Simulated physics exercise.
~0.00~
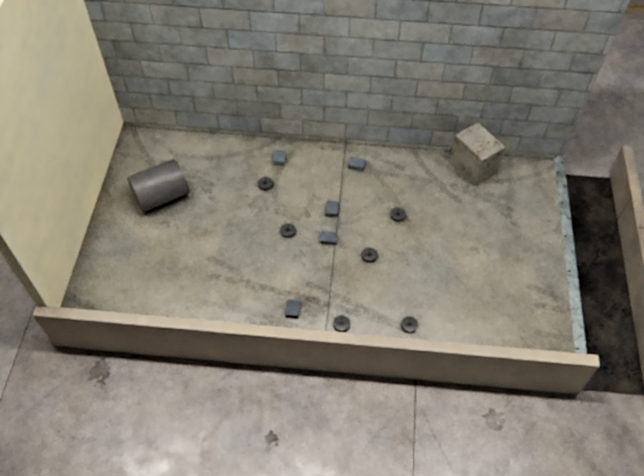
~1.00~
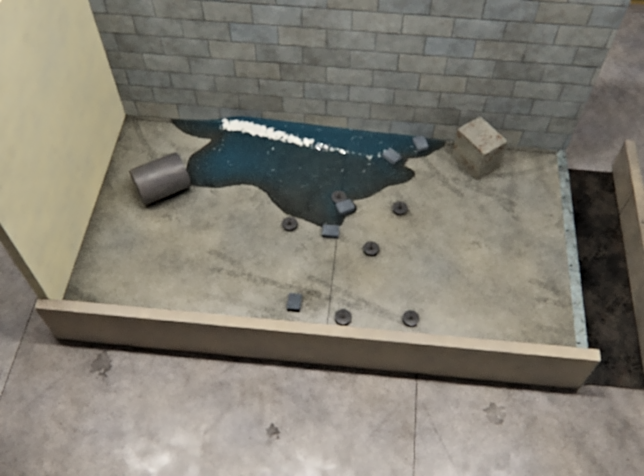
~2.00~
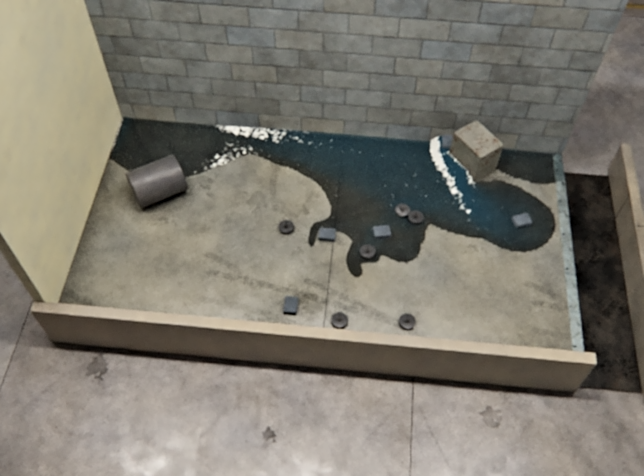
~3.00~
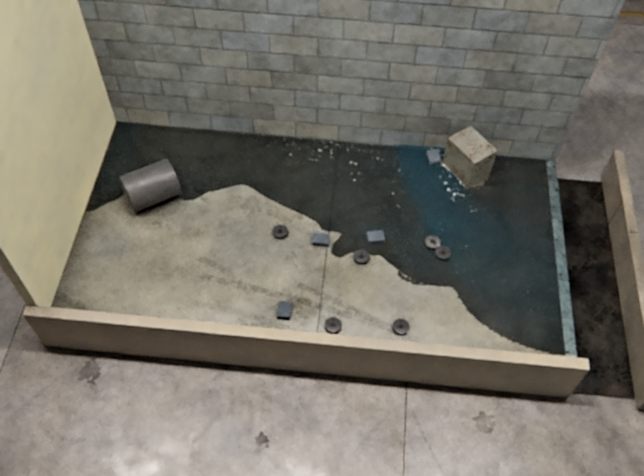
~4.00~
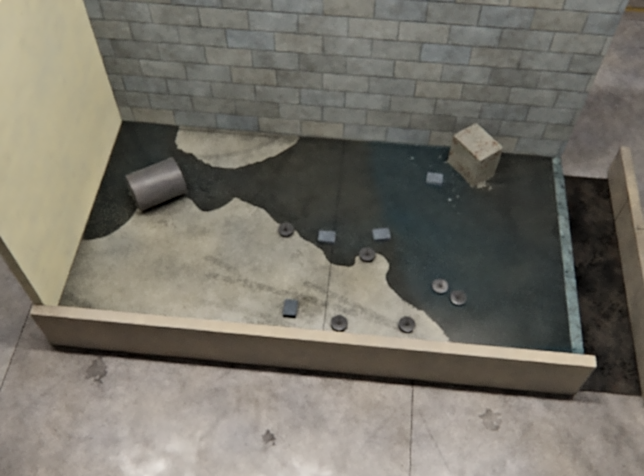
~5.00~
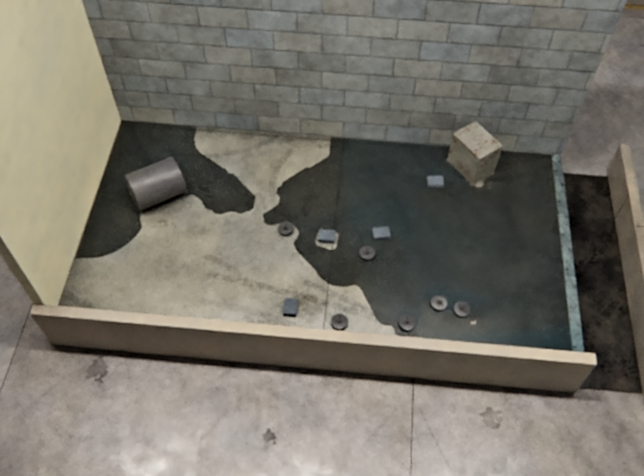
Dark water spread from beside the grey drum along the brick wall to the right, pushing a few small blue-grey blocks and dark rings along, then drew back on the left, leaving a broad dark pool around the concrete block on the right.
